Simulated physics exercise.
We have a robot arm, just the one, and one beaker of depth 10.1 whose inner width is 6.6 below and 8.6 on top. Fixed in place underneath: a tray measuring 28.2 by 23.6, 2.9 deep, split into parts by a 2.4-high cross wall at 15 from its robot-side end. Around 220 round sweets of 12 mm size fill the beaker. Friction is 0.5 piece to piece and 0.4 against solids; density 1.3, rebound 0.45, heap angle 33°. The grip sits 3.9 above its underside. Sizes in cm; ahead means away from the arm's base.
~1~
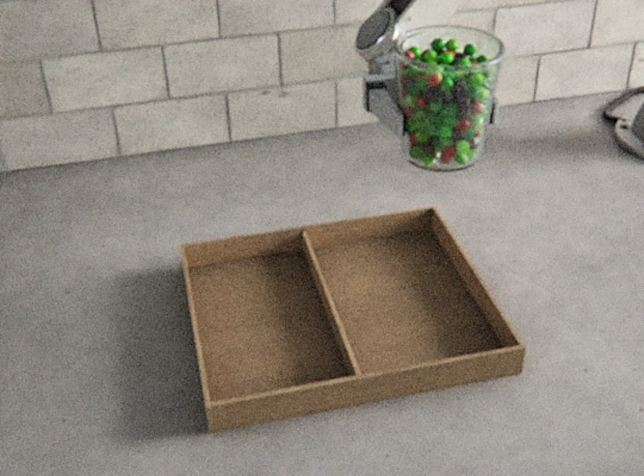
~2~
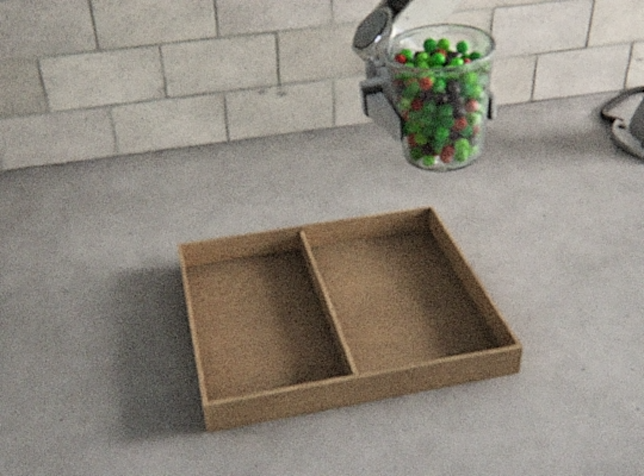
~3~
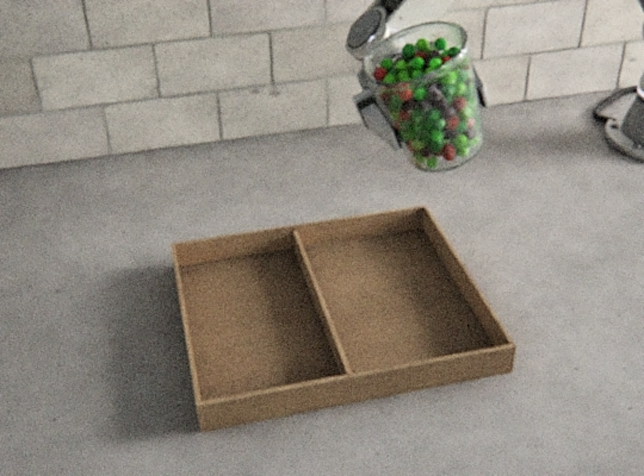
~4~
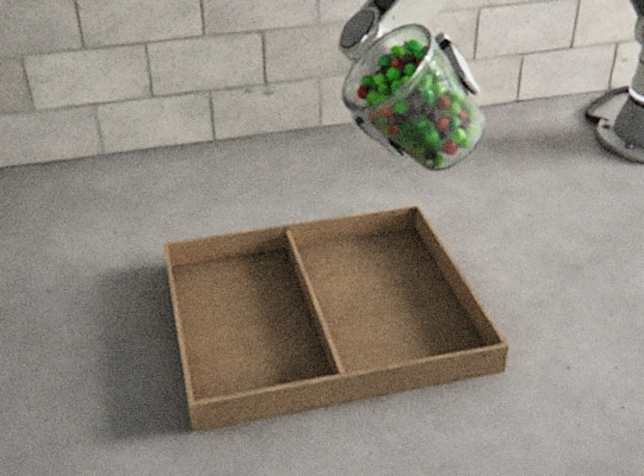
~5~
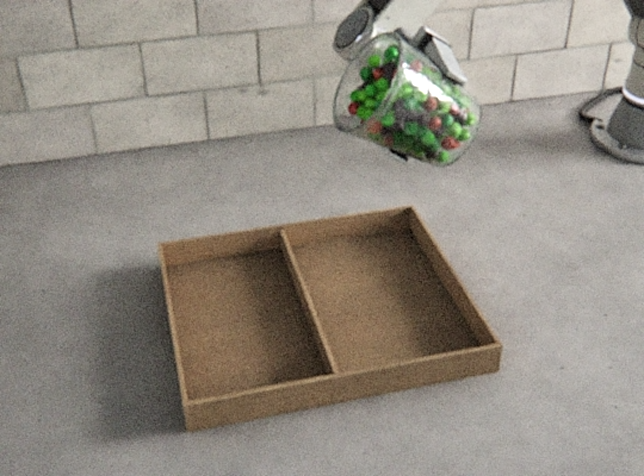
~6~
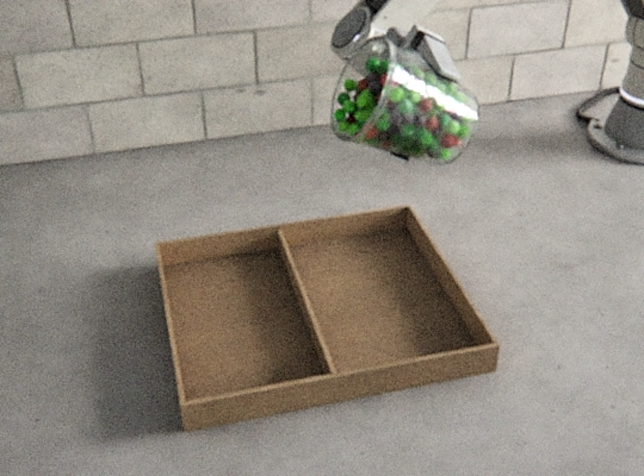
We see a robot arm holding a clear beaker of green, red and dark round sweets above a gray counter, gradually tilting it toward the left, with the sweets shifting inside, while a divided, empty wooden tray sits below.
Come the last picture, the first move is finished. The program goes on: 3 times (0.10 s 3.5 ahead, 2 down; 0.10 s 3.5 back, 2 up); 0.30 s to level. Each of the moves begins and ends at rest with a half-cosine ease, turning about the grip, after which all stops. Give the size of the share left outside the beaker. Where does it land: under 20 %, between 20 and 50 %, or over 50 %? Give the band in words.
It falls in the band between 20 and 50 %.
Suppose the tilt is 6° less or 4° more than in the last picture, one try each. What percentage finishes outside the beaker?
I'd expect close to 20 and then 35 per cent.
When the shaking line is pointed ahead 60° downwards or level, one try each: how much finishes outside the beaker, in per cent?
15 and 50 %.
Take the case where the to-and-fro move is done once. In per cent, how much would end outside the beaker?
About 15 %.
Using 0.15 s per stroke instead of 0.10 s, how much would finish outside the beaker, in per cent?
It would come to roughly 10 %.
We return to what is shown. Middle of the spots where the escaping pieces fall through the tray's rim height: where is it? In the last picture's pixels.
Their middle lies around (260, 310).
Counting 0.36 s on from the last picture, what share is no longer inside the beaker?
Roughly 15 percent up to then.
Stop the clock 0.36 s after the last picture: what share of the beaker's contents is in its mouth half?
That share comes to roughly 55 percent.
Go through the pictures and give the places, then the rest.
The first frame shows the beaker middle at (445, 103), level; upper third of the load around (447, 73), from x 405 to 490, top at y 45; 222 in the beaker.
The second frame shows the beaker middle at (441, 102), tilted 6° forward; upper third of the load around (441, 74), from x 400 to 480, top at y 45.
The third frame shows the beaker middle at (431, 103), tilted 21° forward; upper third of the load around (429, 75), from x 380 to 470, top at y 45.
The fourth frame shows the beaker middle at (421, 105), tilted 40° forward; upper third of the load around (417, 81), from x 365 to 470, top at y 45.
The fifth frame shows the beaker middle at (412, 108), tilted 55° forward; upper third of the load around (403, 86), from x 355 to 465, top at y 55.
The sixth frame shows the beaker middle at (409, 109), tilted 61° forward; upper third of the load around (404, 90), from x 340 to 465, top at y 65; 222 in the beaker.
Then, 0.36 s on, tilted 61° forward, highest piece 24 above the table; 190 in the beaker, 15 in the far-side part, 2 in the robot-side part, 1 on the table or floor, 14 in flight or on a rim.
Then, 0.72 s on, tilted 40° forward, highest piece 25 above the table; 159 in the beaker, 42 in the far-side part, 5 in the robot-side part, 3 on the table or floor, 13 in flight or on a rim.
Then, 1.10 s on, level, highest piece 26 above the table; 159 in the beaker, 49 in the far-side part, 10 in the robot-side part, 4 on the table or floor.
Then, 2.15 s on, level, highest piece 26 above the table; 159 in the beaker, 49 in the far-side part, 10 in the robot-side part, 4 on the table or floor.
In the end, 159 in the beaker, 49 in the far-side part, 10 in the robot-side part, 4 on the table or floor. That is 28 % outside the beaker.
